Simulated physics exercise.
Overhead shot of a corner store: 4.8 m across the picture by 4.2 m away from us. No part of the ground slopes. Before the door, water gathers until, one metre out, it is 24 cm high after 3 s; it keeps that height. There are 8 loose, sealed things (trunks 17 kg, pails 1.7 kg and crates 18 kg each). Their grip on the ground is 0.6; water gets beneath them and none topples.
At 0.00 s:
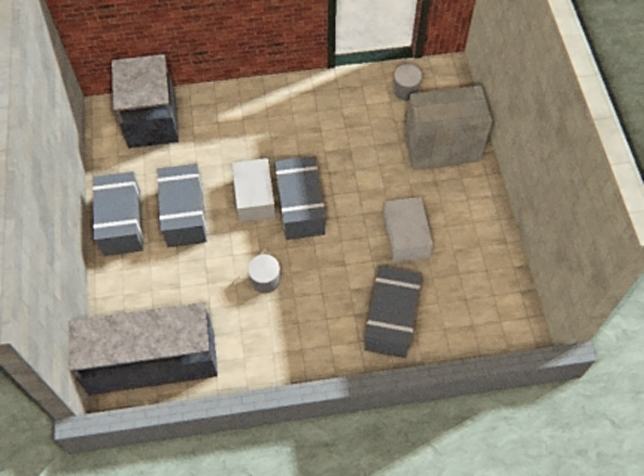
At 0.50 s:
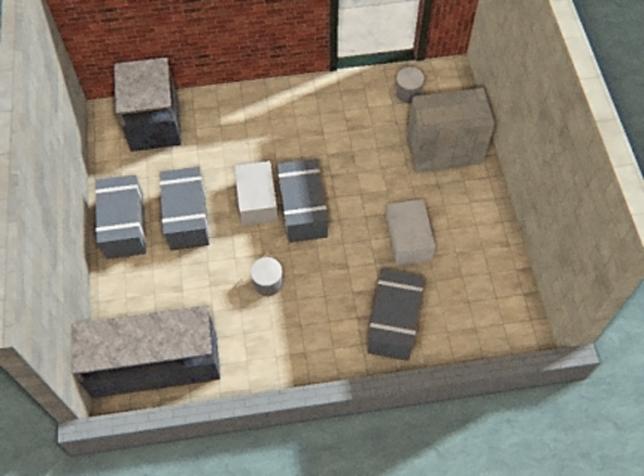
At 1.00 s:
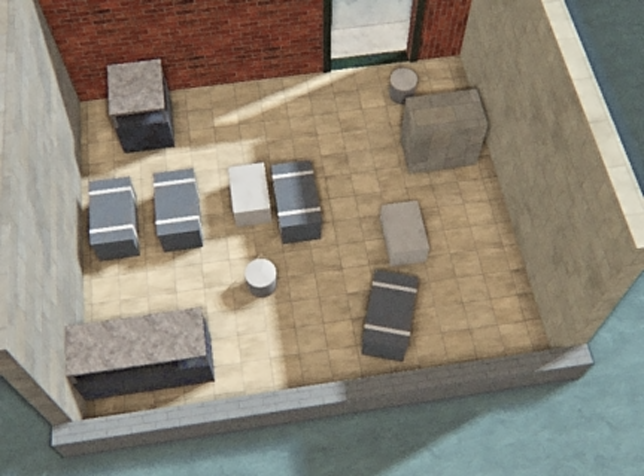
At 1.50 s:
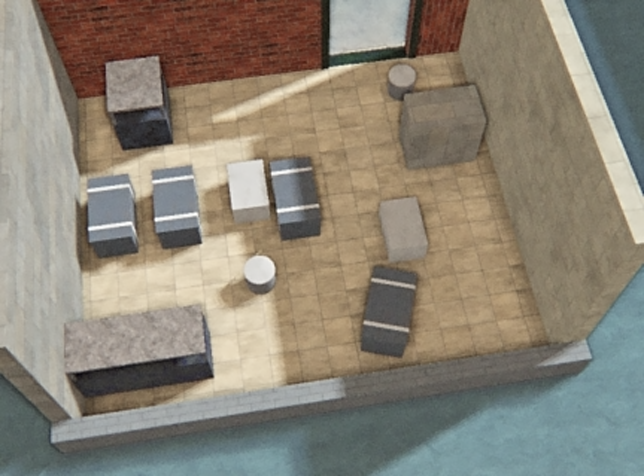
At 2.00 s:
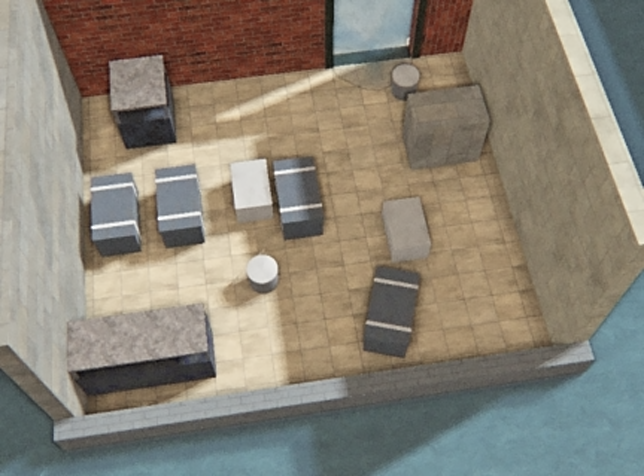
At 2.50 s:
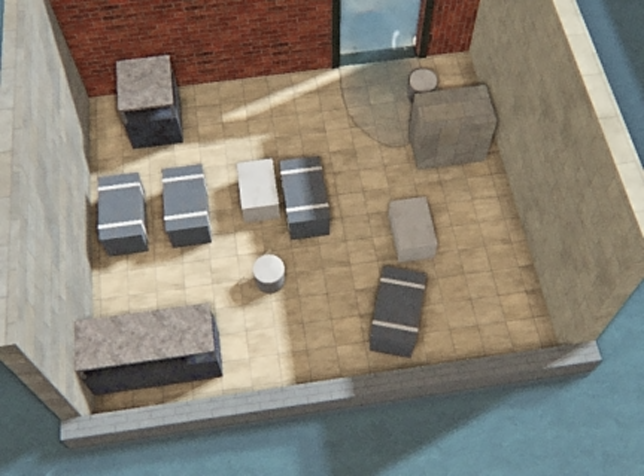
A corner store with a tan tiled floor, a red brick back wall and pale side walls is seen from high above. Stone-topped dark counters stand at left, banded grey trunks and pale crates sit around the middle and right, and round pails stand centrally and near the back doorway. The view jitters slightly as the ground outside turns from pale green to blue, thin water fans in through the doorway, and the nearby pail shifts slightly right.
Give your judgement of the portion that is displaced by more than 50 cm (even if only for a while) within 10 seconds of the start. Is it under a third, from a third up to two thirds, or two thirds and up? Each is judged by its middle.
I would say from a third up to two thirds.
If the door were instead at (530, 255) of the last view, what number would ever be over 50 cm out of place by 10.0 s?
In that case the number is 4.
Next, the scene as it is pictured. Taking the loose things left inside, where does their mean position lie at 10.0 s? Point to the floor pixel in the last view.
Mean position: Approximately (272, 236).
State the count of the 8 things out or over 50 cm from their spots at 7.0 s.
Tally: 3.
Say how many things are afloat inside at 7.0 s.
Tally: 1 of them.
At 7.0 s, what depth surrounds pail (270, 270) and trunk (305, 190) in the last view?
About 2 and 5 cm.
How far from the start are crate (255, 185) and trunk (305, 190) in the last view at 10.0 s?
In that order: 0 cm, 150 cm.
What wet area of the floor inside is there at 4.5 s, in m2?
I'd estimate close to 7.5 m2.
After 3.5 s 1 of 8 are over 50 cm from their spots; 1 afloat.
After 4.5 s 1 of 8 are over 50 cm from their spots; 1 afloat.
After 7.0 s 3 of 8 are over 50 cm from their spots; 1 afloat.
After 10.0 s 3 of 8 are over 50 cm from their spots, and 3 have been at some point; 4 afloat.
